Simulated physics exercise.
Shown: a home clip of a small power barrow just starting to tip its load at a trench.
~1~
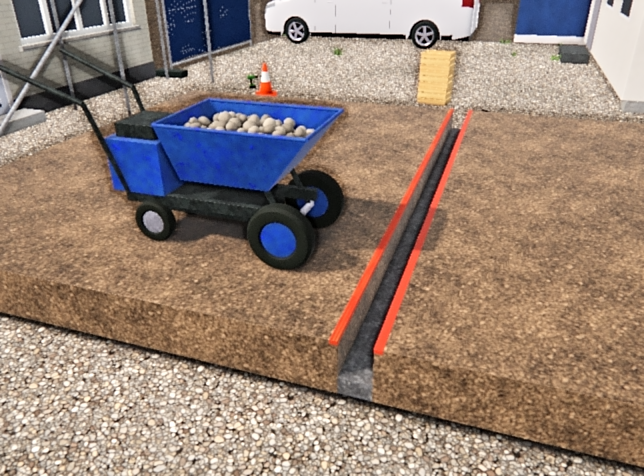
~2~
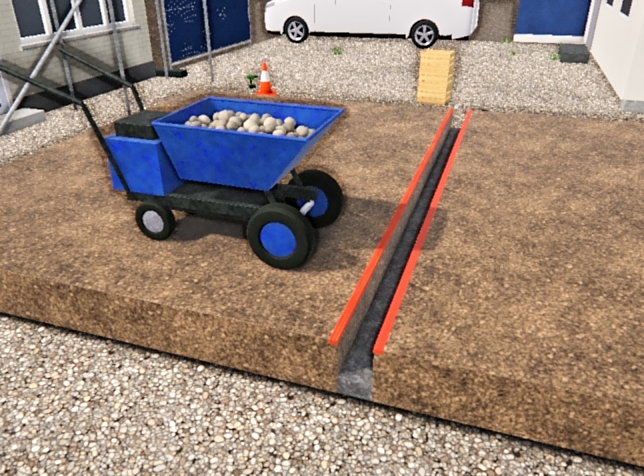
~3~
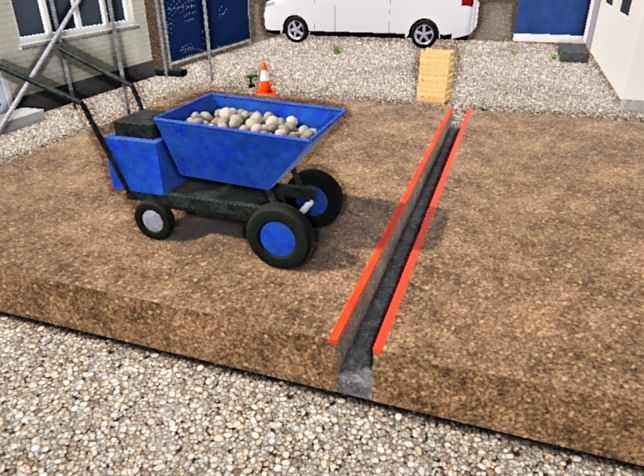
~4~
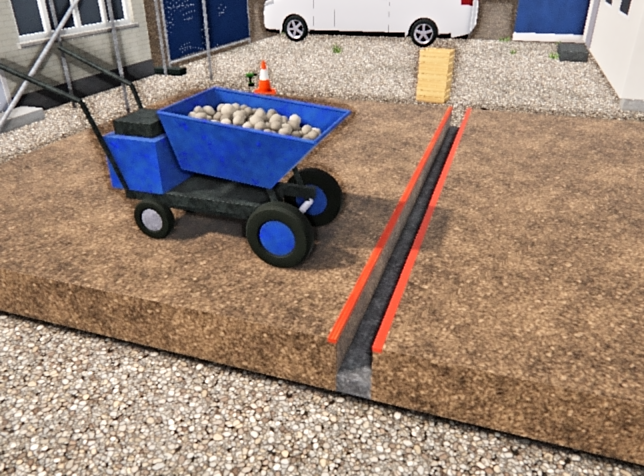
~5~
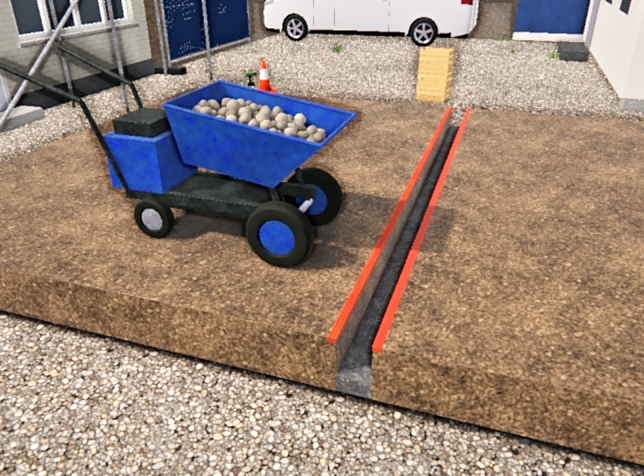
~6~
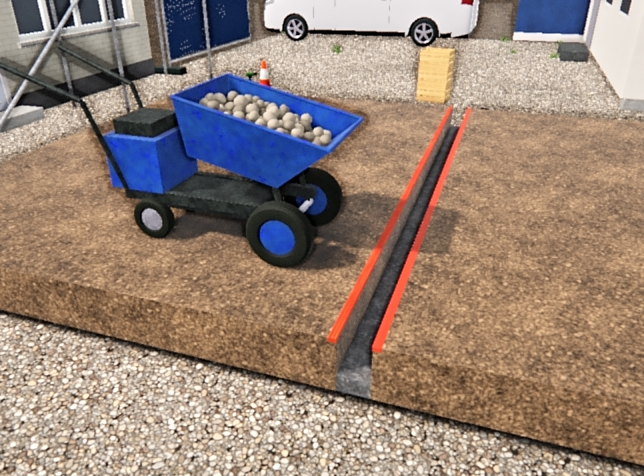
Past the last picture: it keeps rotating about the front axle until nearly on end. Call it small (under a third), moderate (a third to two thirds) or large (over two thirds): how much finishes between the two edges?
Small.
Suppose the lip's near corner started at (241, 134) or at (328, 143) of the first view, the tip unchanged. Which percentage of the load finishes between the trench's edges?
Okay, so the first one ends at 50 % and the second at 0 %.
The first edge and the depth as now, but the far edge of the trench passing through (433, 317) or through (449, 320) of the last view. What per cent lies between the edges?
You'd get 70 % in the first case and 90 % in the second.
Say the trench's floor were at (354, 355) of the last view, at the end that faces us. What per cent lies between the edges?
About 20 percent.
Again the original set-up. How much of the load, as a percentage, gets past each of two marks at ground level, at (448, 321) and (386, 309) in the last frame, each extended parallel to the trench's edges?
Around 40 per cent for the first, and 80 per cent for the second.
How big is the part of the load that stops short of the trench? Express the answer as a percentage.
0 %.
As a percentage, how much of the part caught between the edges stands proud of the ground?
Close to 0 percent.
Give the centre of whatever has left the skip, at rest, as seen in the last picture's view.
Roughly pixel (449, 262).
Shortly afterwards, skip tipped steeply; the whole lot in the skip.
Next, skip tipped steeply; the bulk in the skip; only a few in or heaped over the trench; a little beyond it; a little falling.
Some moments later, skip tipped right over; a little in the skip; only a few short of the trench; a little in or heaped over the trench; the bulk beyond it.
In the end, skip tipped right over; only a few short of the trench; near a quarter in or heaped over the trench; the bulk beyond it.
